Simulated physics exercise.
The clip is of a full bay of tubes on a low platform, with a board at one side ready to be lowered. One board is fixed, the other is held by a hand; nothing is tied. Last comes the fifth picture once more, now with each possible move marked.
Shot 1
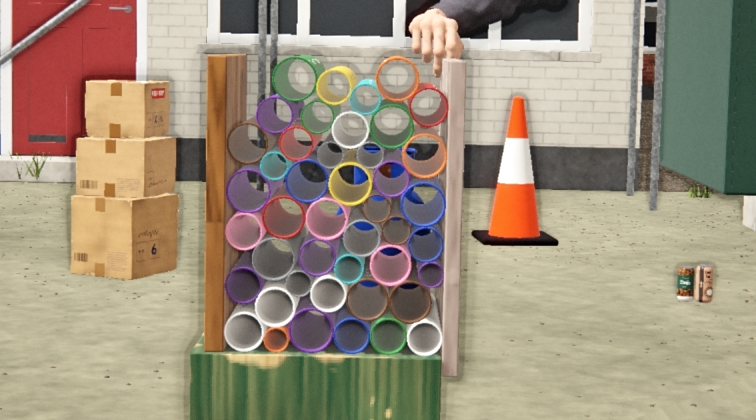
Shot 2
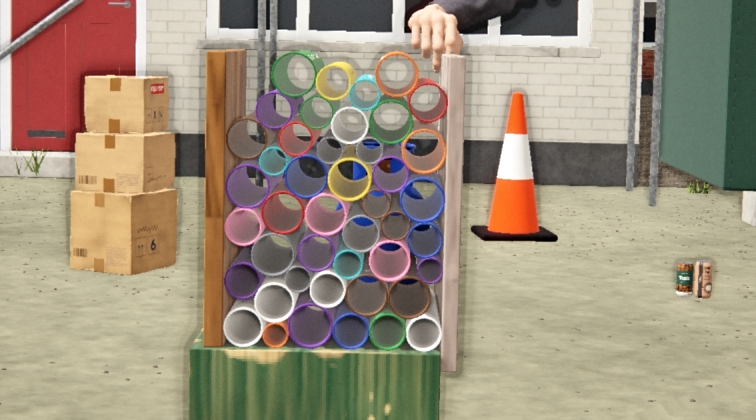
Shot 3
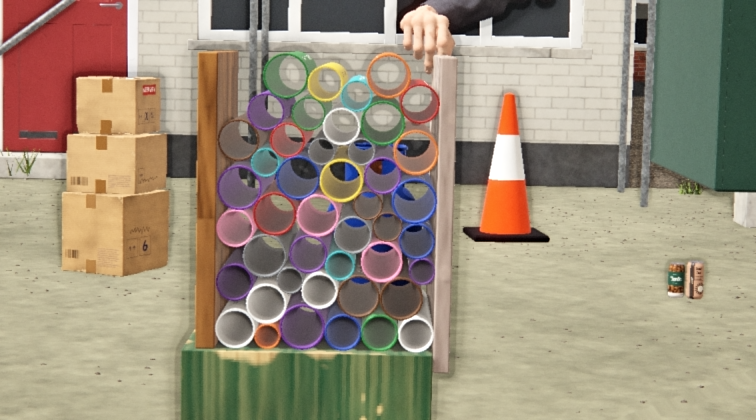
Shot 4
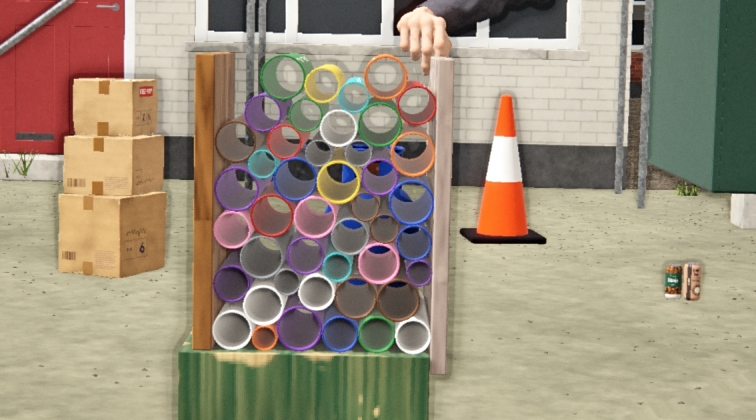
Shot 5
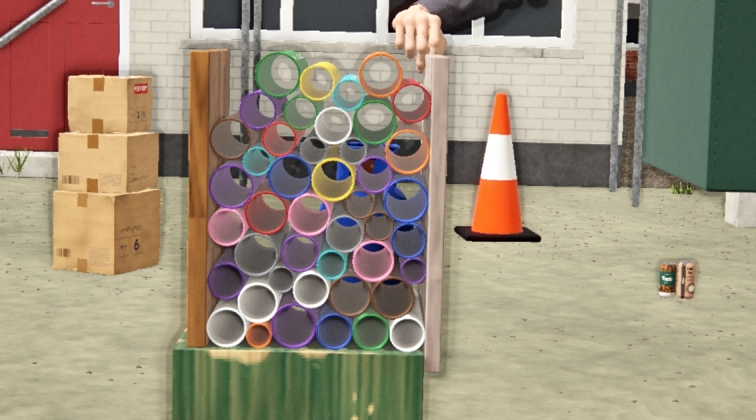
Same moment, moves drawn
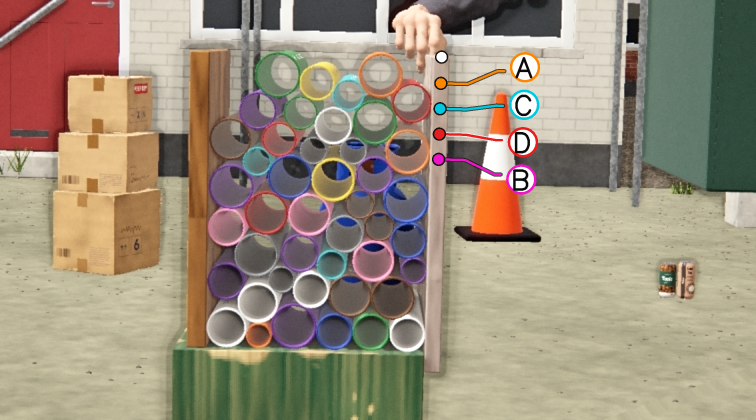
At first, colourful tubes sit stacked between two upright boards on a green platform, with a hand resting on top of the right board. The view then drifts slightly, shifting everything a little to the left, while the tubes, boards and hand stay in place relative to each other.
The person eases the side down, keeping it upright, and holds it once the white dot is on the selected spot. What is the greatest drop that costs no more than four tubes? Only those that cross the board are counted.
B is the limit.
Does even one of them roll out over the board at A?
No, at A.
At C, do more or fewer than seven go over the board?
Fewer than seven.
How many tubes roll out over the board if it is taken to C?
With C, none.
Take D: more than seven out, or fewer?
At D, fewer than seven.
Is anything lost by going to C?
At C: No.
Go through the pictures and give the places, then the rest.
A brown tube (396, 230); a pink tube (244, 231); a grey tube (370, 155), in the first frame.
A grey tube (370, 151); a white tube (350, 125), in the second frame.
A red tube (420, 104); side board (440, 202), in the third frame.
A white tube (233, 330); a white tube (413, 336), in the fourth frame.
A pink tube (374, 261); a grey tube (256, 255); a brown tube (379, 226), in the fifth frame.
On the marked copy, A at (441, 83); B at (439, 159); C at (440, 109); D at (440, 134); the white dot at (442, 57).
Following B. Soon after the start, top of the board (432, 106).
Later, top of the board (430, 159).
In the end, top of the board (430, 159), two out over the board.
As for the rest, A none out over the board; C none out over the board; D none out over the board.
